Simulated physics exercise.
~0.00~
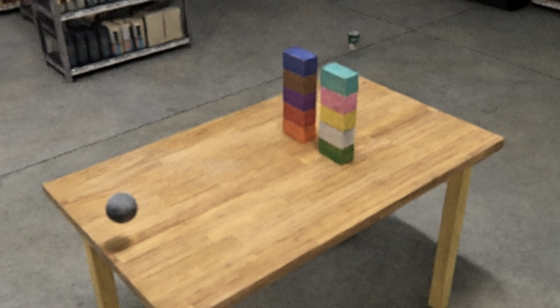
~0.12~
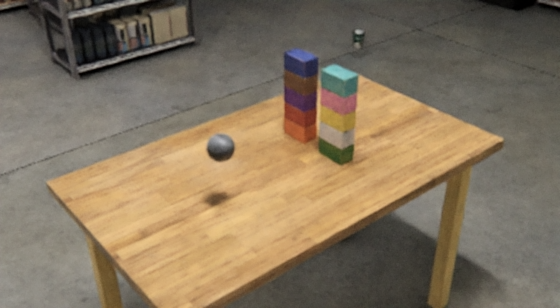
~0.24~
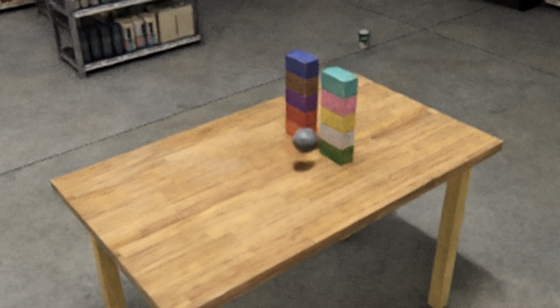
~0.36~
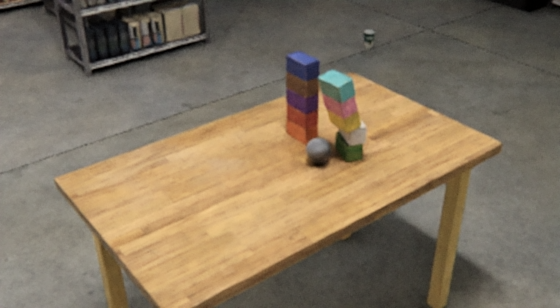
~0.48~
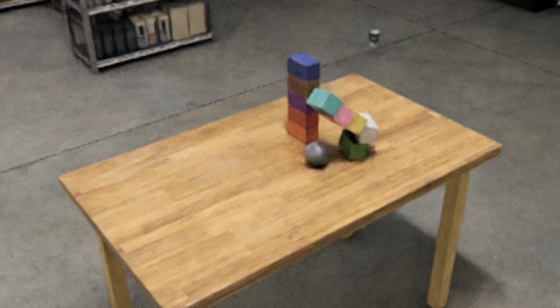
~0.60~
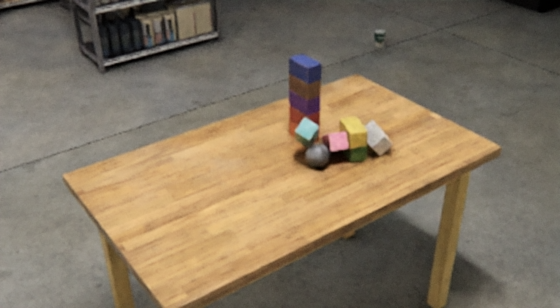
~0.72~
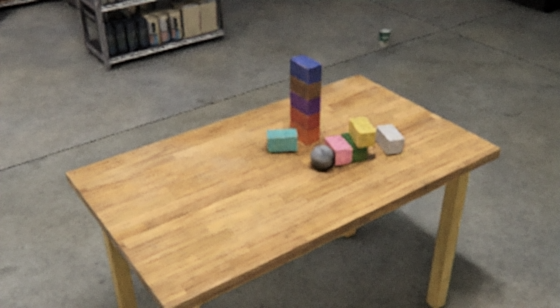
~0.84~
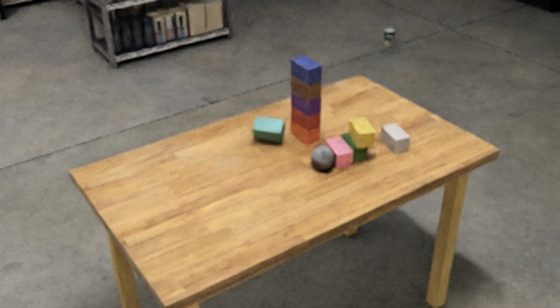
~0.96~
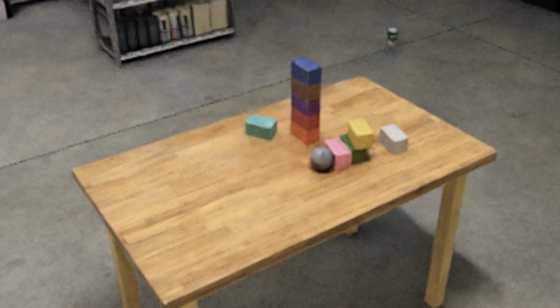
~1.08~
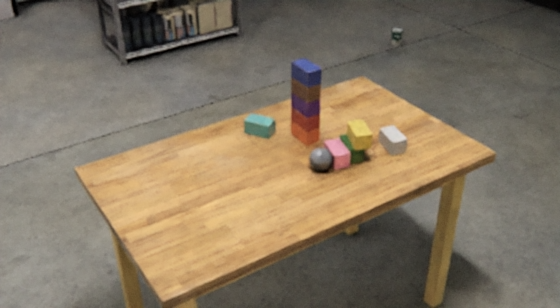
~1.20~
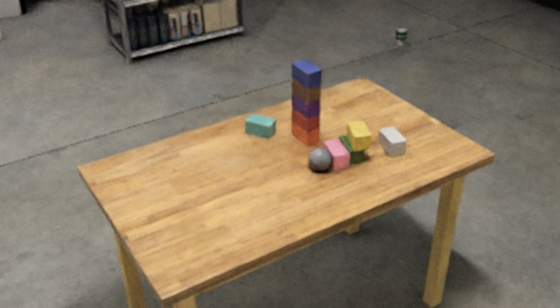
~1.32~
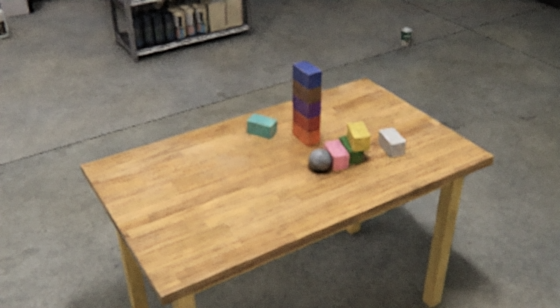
On a wooden table, a grey ball flying into two block towers, toppling the multicoloured one while the blue-topped one stays standing.
